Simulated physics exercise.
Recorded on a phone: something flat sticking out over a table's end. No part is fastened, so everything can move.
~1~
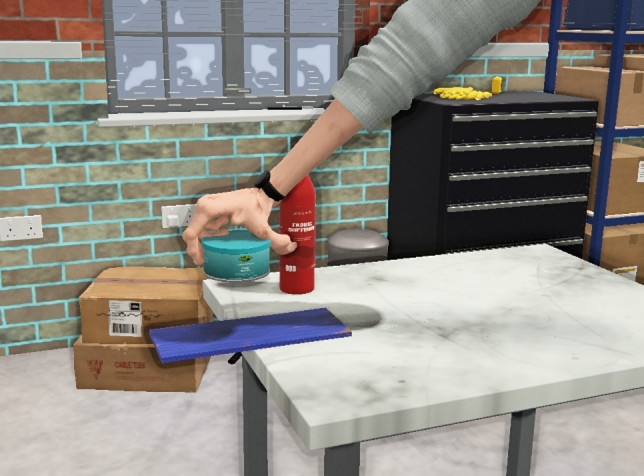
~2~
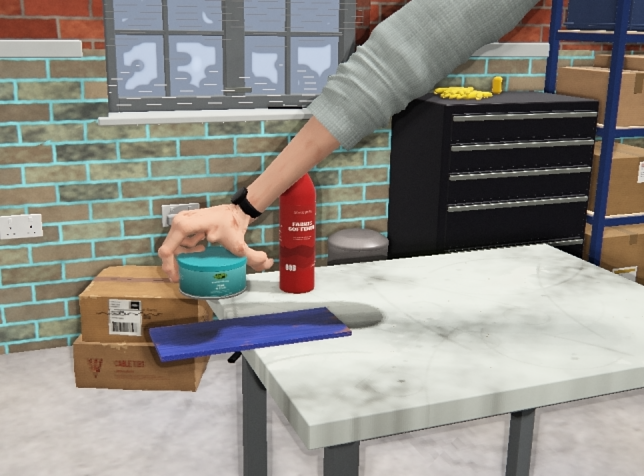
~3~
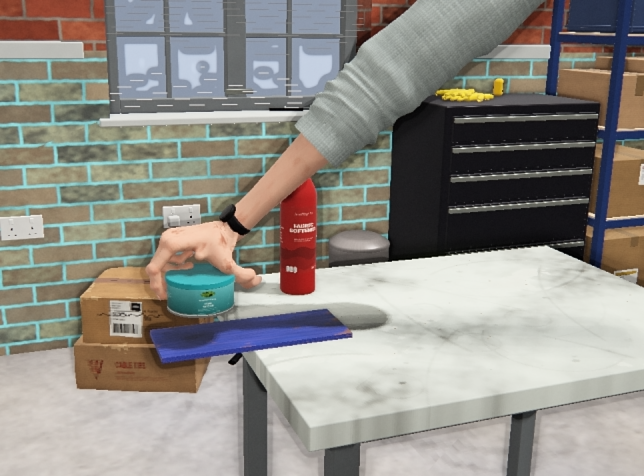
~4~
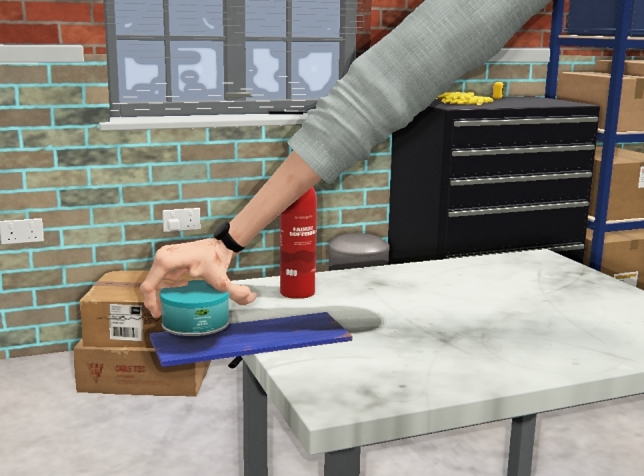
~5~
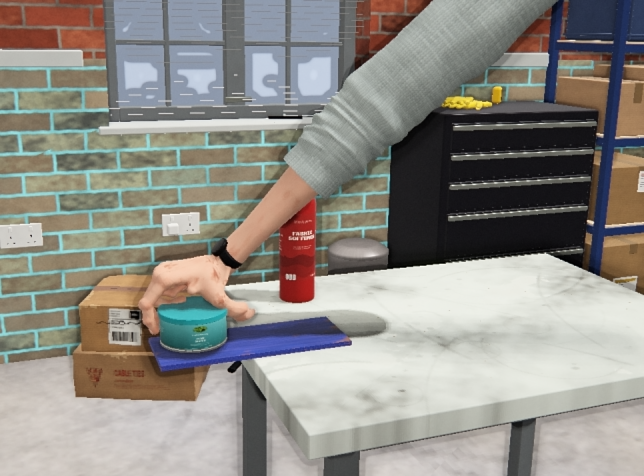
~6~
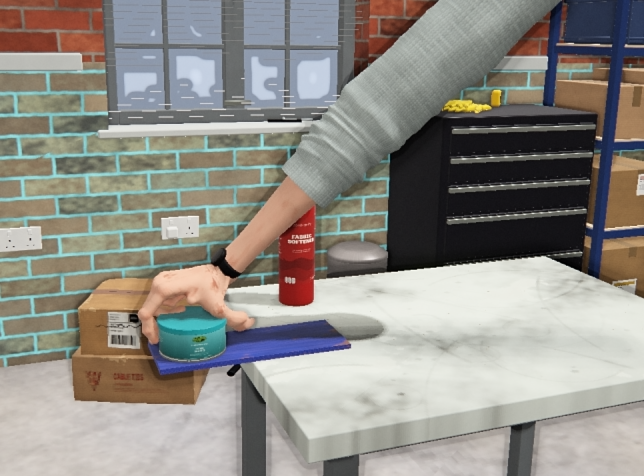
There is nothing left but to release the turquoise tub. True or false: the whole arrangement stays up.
False, it comes down.
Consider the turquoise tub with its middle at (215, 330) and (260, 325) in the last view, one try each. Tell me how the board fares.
The first time it drops; the second time it does not fall.
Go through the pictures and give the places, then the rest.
On its way; turquoise tub (237, 256); blue board (251, 333), in the first frame.
On its way; turquoise tub (213, 272); blue board (250, 332), in the second frame.
On its way; turquoise tub (200, 290); blue board (251, 334), in the third frame.
On its way; turquoise tub (196, 307); blue board (251, 337), in the fourth frame.
On its way; turquoise tub (193, 323); blue board (250, 342), in the fifth frame.
Set down, still held; turquoise tub (193, 333); blue board (250, 345), in the sixth frame.
Then, 0.50 s after the last picture, blue board and turquoise tub now down on the floor or falling.
Then, 0.70 s after the last picture, things are still on the move.
By the end, down on the floor or falling, blue board and turquoise tub; red bottle in place. The board comes down.
